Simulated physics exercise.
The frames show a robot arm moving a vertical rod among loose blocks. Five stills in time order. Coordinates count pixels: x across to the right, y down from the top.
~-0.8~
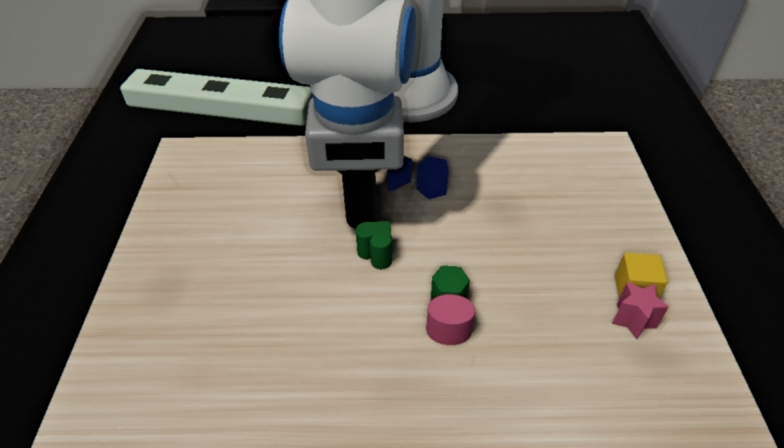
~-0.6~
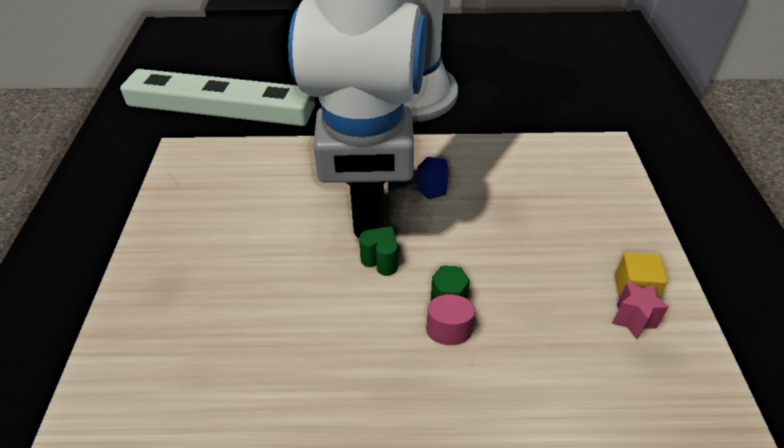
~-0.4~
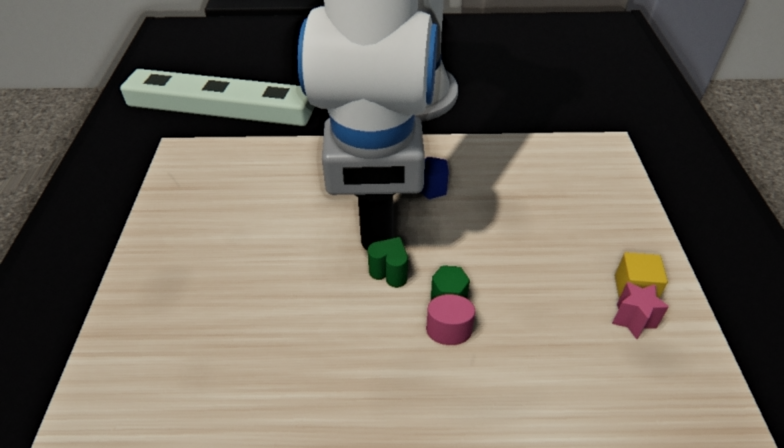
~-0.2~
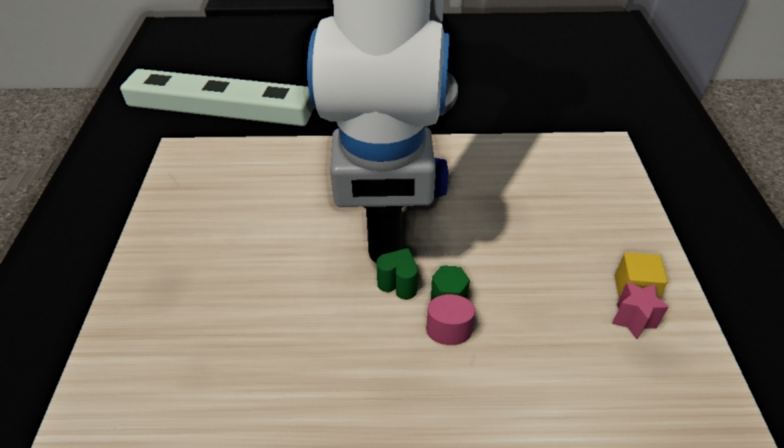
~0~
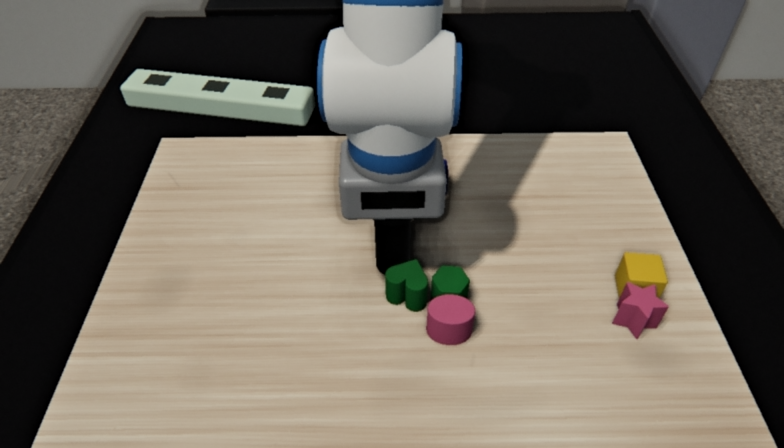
A robot arm slid a green heart block a short way down and to the right across the wooden table with its black rod, bringing it right beside the green six-sided block.
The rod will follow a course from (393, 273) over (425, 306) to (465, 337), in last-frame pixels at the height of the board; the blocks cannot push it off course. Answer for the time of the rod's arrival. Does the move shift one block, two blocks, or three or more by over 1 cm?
I count three at least.
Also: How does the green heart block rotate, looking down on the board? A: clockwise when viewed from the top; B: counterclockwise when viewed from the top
Answer: A.
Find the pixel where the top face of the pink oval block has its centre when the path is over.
Just about (484, 347).
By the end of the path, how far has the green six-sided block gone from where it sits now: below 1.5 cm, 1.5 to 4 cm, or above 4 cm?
Distance: 1.5 to 4 cm.
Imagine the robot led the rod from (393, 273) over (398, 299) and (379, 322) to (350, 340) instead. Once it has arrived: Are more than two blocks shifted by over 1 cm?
Answer: No.
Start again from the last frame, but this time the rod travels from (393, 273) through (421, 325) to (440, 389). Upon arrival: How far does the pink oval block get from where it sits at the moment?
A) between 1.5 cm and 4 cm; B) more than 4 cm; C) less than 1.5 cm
Option A.
The first path, step by step. One third of the way, rod (414, 286); green heart block (424, 300), turned 15° clockwise; pink oval block (462, 320), turned 30° anticlockwise.
Two thirds of the way, rod (439, 307); green heart block (432, 323), turned 35° clockwise; green six-sided block (473, 284), turned 55° anticlockwise; pink oval block (469, 328), turned 70° anticlockwise.
At the end, rod (466, 328); green heart block (433, 331), turned 55° clockwise; green six-sided block (480, 285), turned 80° anticlockwise; pink oval block (484, 347), turned 50° anticlockwise.
